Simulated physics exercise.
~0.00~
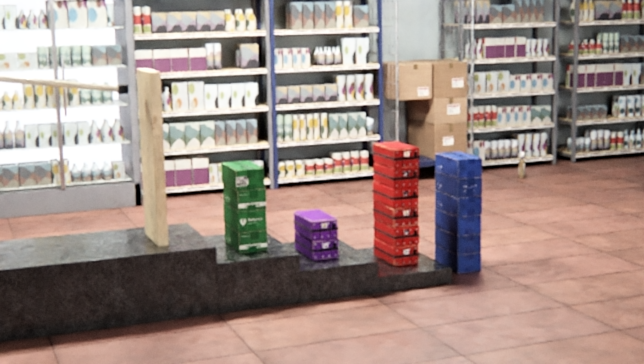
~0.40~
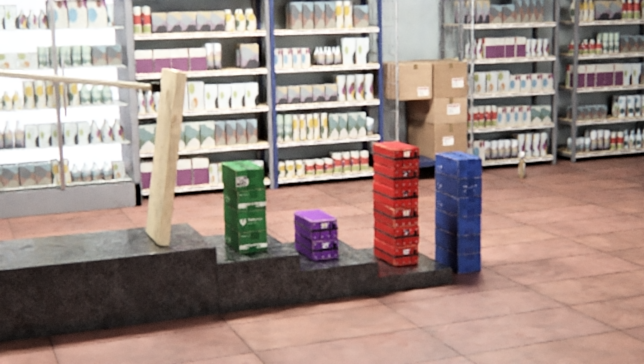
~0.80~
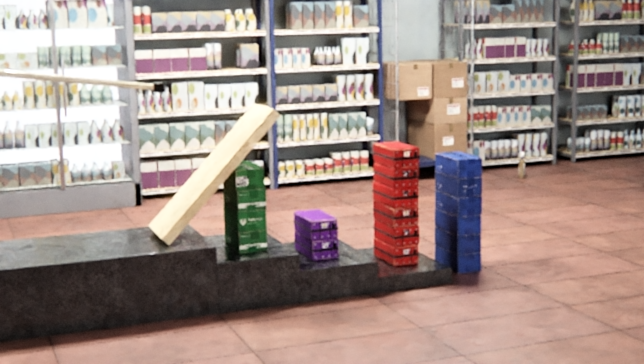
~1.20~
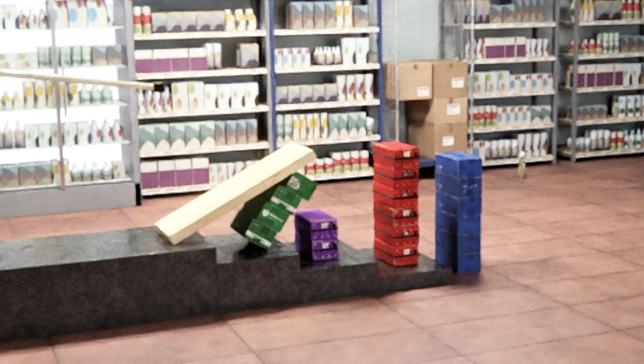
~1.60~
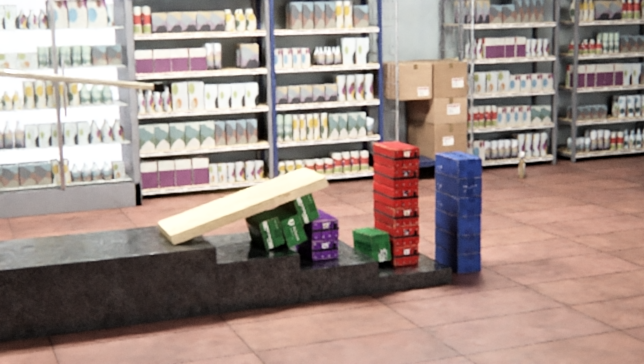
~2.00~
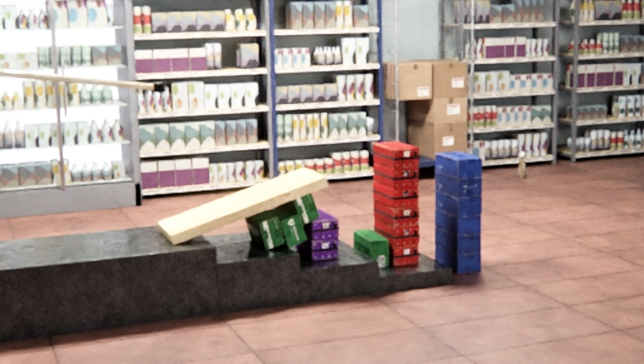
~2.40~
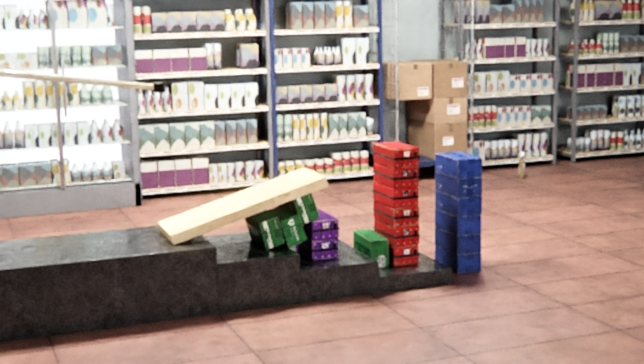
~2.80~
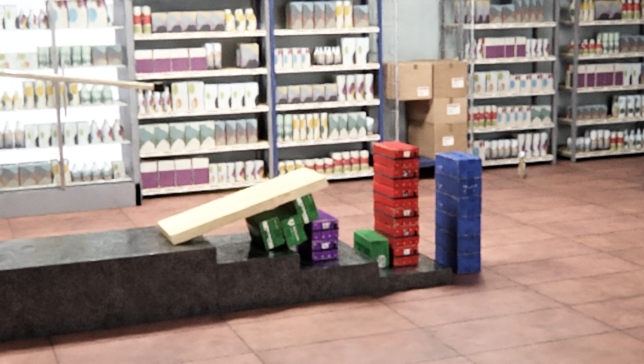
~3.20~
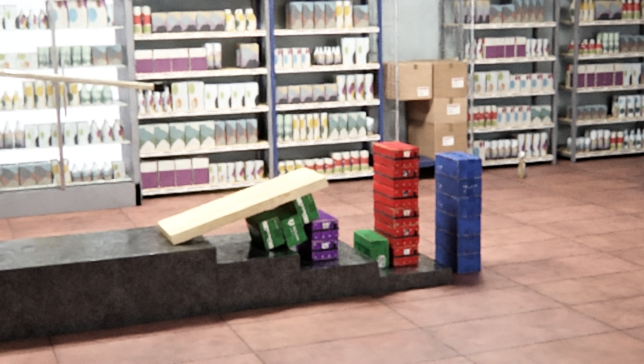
In a shop lined with stocked shelves, a pole nudges an upright board on dark steps, and it tips right onto a green stack of boxes, toppling it against the purple pile; one green box lands beside the red stack, while the purple, red and blue piles remain standing.
